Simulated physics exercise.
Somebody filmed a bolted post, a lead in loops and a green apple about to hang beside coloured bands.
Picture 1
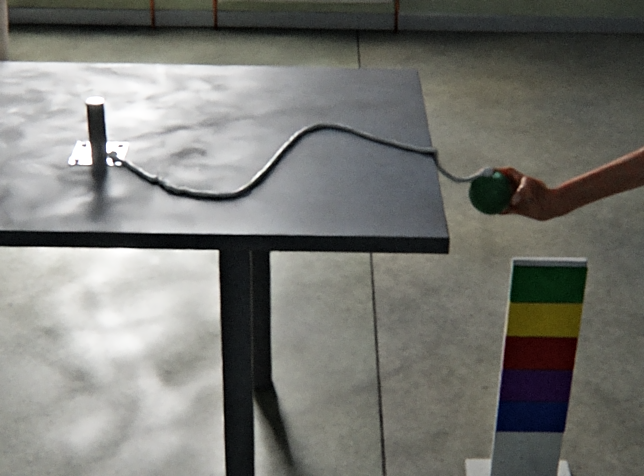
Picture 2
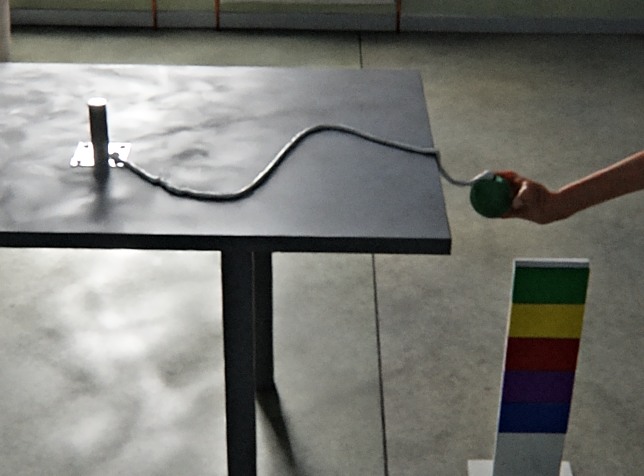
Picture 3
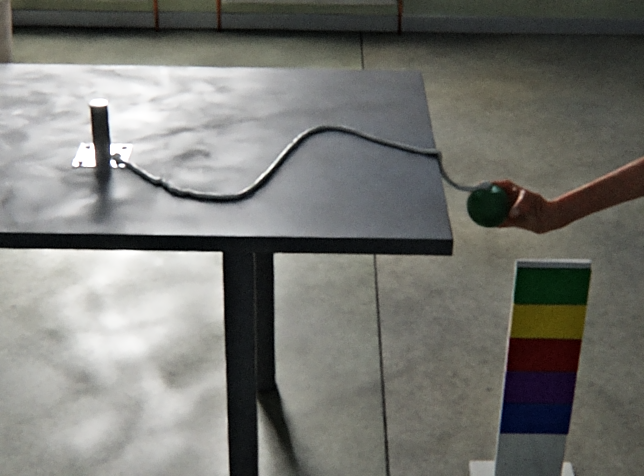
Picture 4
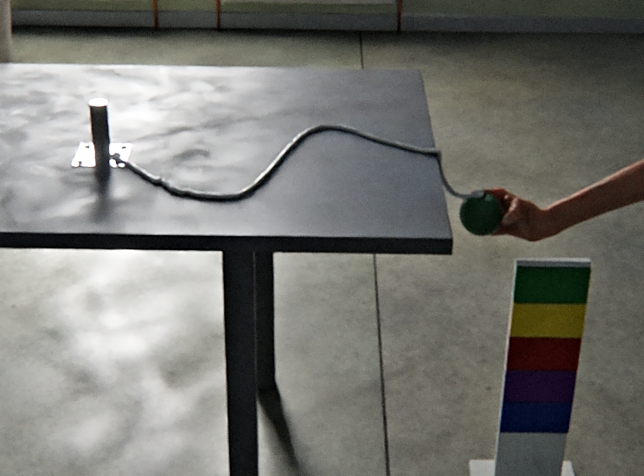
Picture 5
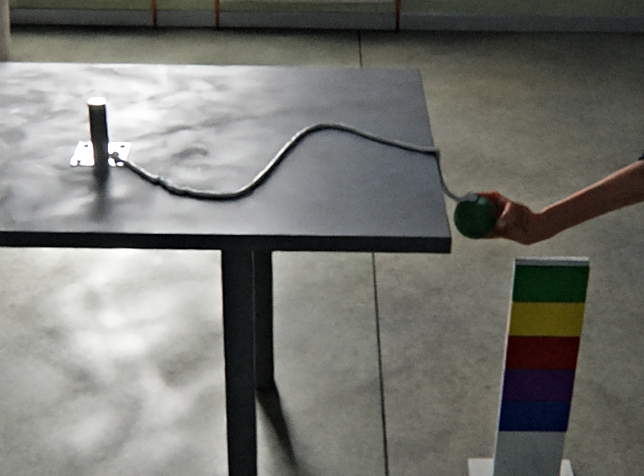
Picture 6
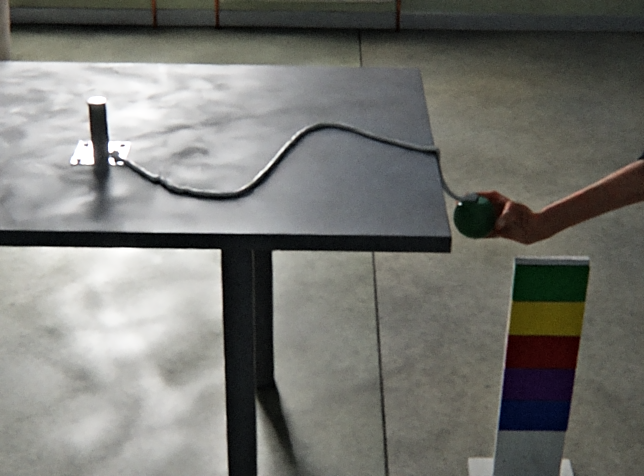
In a room with a grey concrete floor, a dark table is seen from slightly above in a nearly still view. A grey lead curves across the tabletop from a metal post at left to a round green object held by a hand at right, above an upright board banded green, yellow, red, purple and blue. The hand moves the object slightly left and down, then barely moves.
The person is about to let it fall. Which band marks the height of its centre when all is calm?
The purple one.
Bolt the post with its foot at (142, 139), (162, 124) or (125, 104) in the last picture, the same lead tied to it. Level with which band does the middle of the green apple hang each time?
In that order: Blue; blue; purple.
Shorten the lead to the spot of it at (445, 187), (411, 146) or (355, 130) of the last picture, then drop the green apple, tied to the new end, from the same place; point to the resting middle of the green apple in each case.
Try by try, around (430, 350), (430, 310) and (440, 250).
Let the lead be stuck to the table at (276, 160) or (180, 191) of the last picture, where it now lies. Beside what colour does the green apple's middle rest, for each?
In that order: Yellow; red.
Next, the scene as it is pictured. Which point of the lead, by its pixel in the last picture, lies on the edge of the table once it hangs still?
The one at (298, 137).
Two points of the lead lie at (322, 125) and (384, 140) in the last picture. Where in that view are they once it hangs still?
The first at (437, 206), the second at (433, 274).
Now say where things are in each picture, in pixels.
Green apple (491, 193); green (549, 286); yellow (544, 321); red (540, 354); purple (536, 387); blue (532, 418), in the first picture.
Green apple (492, 197); lead through (143, 173) (213, 196) (276, 162) (316, 128) (403, 146), in the second picture.
Green apple (489, 206), in the third picture.
Green apple (481, 215); lead through (144, 174) (214, 196) (277, 162) (317, 128) (404, 146), in the fourth picture.
Green apple (475, 218), in the fifth picture.
Green apple (475, 217); lead through (143, 172) (213, 194) (276, 160) (316, 126) (403, 144), in the sixth picture.
Early on, apple near (456, 364); level with red.
Midway, apple near (396, 399); level with purple.
Near the end, apple near (439, 392); level with purple.
Finally, apple near (421, 399); level with purple. The lead holds its middle at purple.
